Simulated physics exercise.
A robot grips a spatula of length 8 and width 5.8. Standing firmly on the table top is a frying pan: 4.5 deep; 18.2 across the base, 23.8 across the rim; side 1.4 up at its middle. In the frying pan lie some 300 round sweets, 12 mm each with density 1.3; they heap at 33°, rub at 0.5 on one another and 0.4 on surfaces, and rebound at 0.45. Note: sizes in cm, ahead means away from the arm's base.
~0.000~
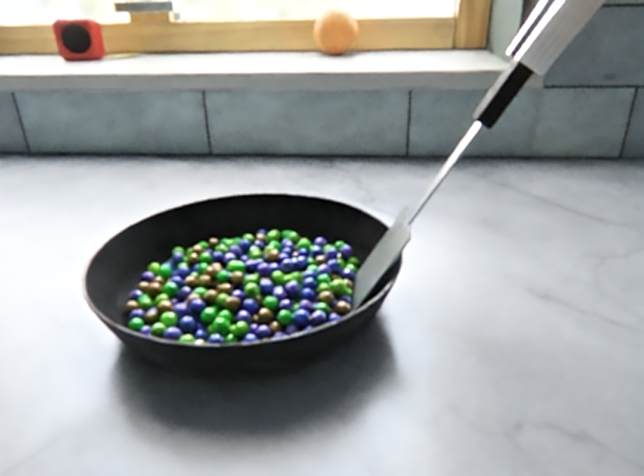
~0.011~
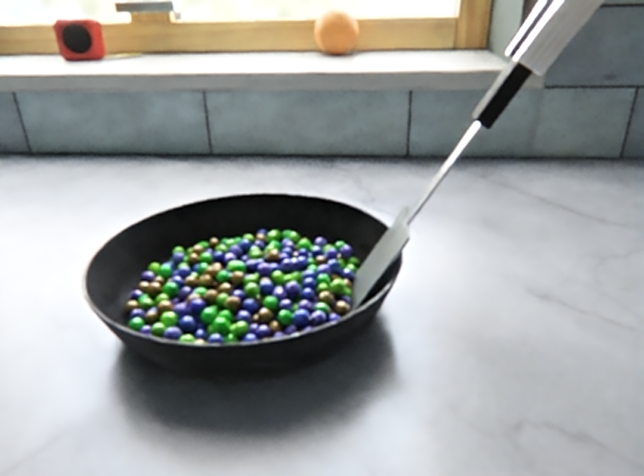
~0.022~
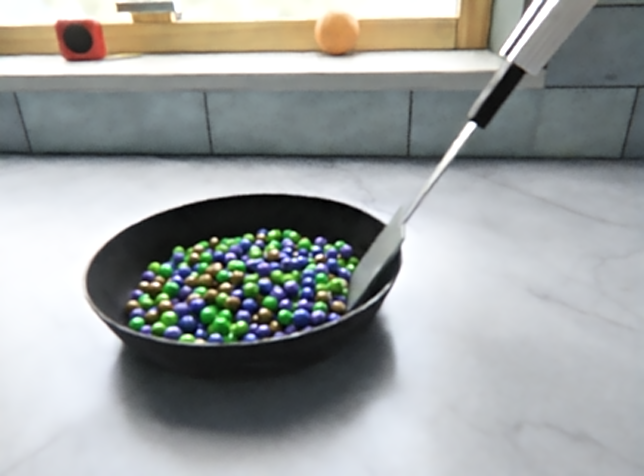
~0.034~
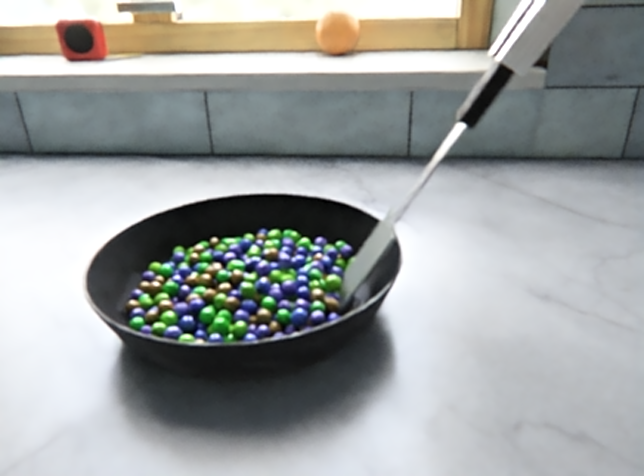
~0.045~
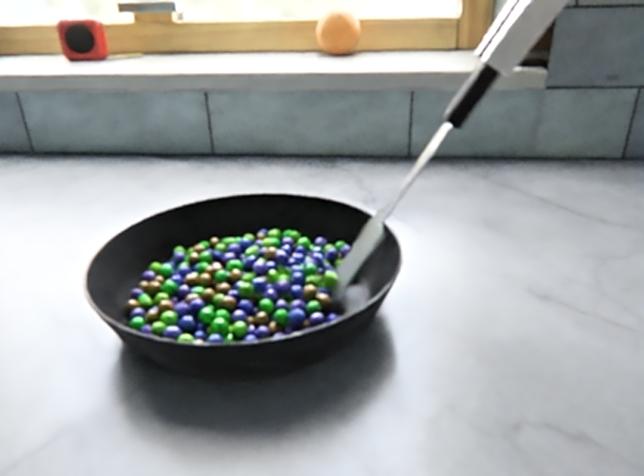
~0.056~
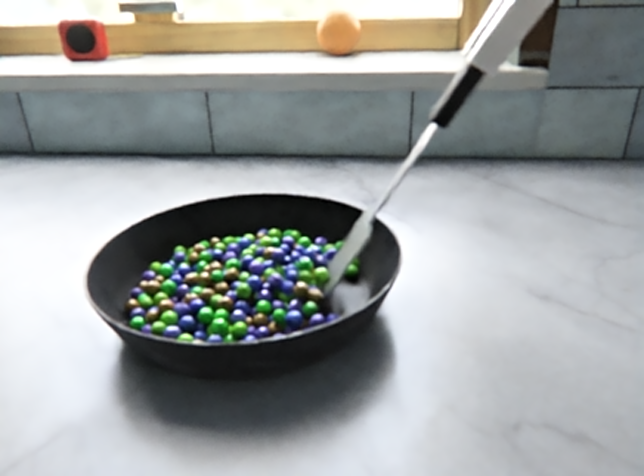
On a grey marbled countertop below a window ledge, a black frying pan holds a heap of small green, blue and brown balls, and a spatula with its blade at the right side slides slowly a short way left through them.
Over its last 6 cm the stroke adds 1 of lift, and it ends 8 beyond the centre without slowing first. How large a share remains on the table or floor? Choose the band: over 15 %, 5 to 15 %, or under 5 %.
5 to 15 %.
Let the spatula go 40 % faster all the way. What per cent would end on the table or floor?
Then about 15 per cent.
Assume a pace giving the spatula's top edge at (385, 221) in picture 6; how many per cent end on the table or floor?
5 %.
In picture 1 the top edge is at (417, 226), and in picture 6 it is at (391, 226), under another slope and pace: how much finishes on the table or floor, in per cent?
Off the vessel, on the table or floor: Some 0 percent.
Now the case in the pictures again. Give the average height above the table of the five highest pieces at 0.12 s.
Height: Approx. 5 cm.
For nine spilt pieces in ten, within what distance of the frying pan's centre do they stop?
That's near 35 cm.
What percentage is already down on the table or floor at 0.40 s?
It is near 8 percent.
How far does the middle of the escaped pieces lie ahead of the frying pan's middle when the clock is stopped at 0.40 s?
I reckon roughly 18 centimetres.
By 0.12 s, sloping 59°, highest piece 5 above the table; 295 in the frying pan.
By 0.17 s, sloping 59°, highest piece 5 above the table; 295 in the frying pan.
By 0.40 s, sloping 59°, highest piece 5 above the table; 273 in the frying pan, 21 on the table or floor, 1 on the blade or in flight.
By 1.45 s, sloping 59°, highest piece 5 above the table; 273 in the frying pan, 22 on the table or floor.
Final count, 273 in the frying pan, 22 on the table or floor. That is 7 % on the table or floor.
